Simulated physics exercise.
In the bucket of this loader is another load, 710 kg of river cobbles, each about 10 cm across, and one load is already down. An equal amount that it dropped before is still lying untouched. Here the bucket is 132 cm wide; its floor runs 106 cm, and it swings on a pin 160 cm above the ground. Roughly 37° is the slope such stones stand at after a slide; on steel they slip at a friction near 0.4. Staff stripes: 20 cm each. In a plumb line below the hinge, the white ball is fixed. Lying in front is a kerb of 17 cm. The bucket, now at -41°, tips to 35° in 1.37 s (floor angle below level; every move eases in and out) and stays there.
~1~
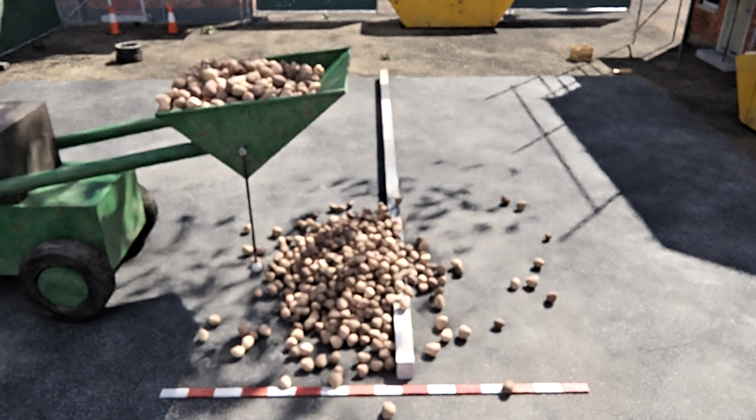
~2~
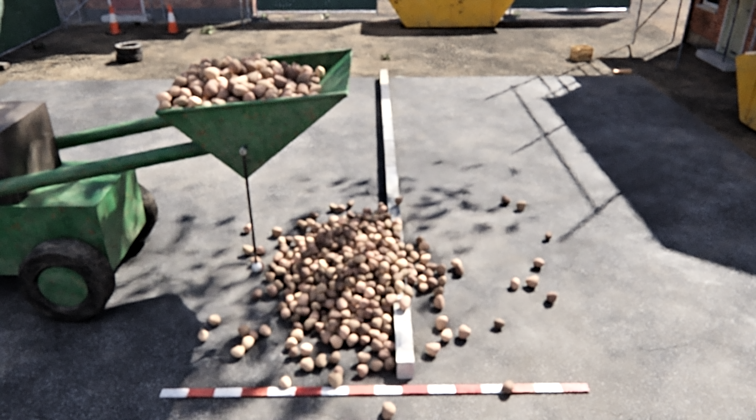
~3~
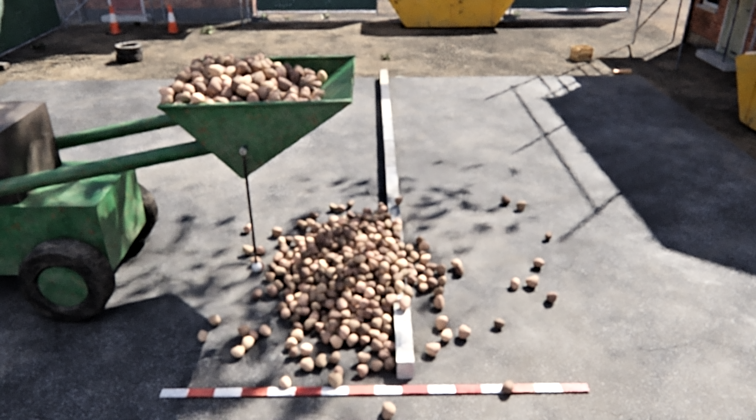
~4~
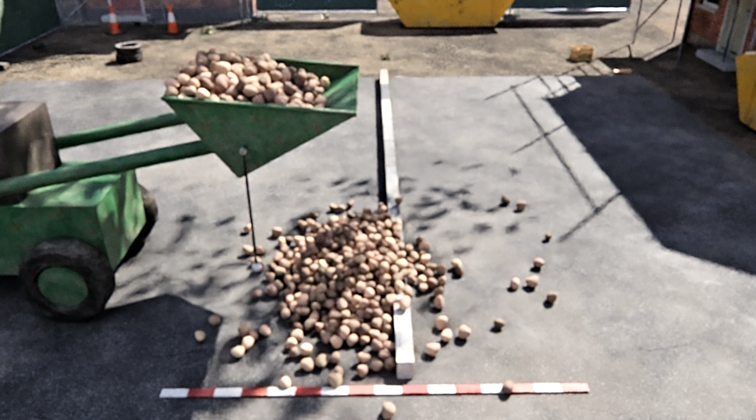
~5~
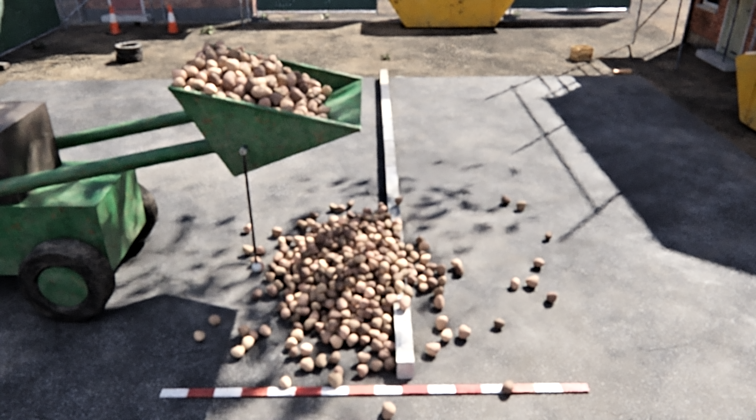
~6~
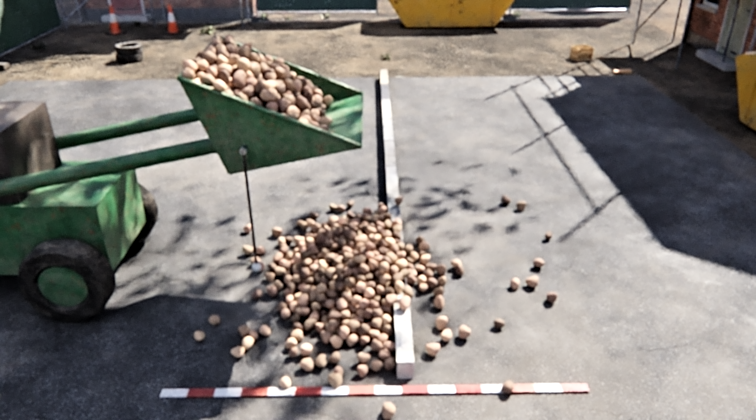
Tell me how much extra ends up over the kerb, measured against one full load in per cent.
The extra comes to about 67 percent of a load.
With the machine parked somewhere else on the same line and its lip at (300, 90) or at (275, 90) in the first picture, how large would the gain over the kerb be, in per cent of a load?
Around 25 percent, then around 5 percent.
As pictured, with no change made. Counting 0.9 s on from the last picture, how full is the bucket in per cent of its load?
55 %.
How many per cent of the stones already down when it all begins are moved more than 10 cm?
Some 10 percent, give or take.
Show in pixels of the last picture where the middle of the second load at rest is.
They end up centred around (428, 262).
Then, 0.4 s after the last picture the floor is at 23°; in per cent of one load, 100 in the bucket, 94 on this side of the kerb, 6 over the kerb; the foremost stones are at (526, 257).
Then, 0.9 s after the last picture the floor is at 35°; in per cent of one load, 54 in the bucket, 137 on this side of the kerb, 9 over the kerb; the foremost stones are at (526, 257).
Then, 1.2 s after the last picture the floor is at 35°; in per cent of one load, 19 in the bucket, 145 on this side of the kerb, 36 over the kerb; the foremost stones are at (527, 248).
Then, 4.1 s after the last picture the floor is at 35°; in per cent of one load, 0 in the bucket, 127 on this side of the kerb, 74 over the kerb; the foremost stones are at (591, 259). Net gain over the kerb, 67.
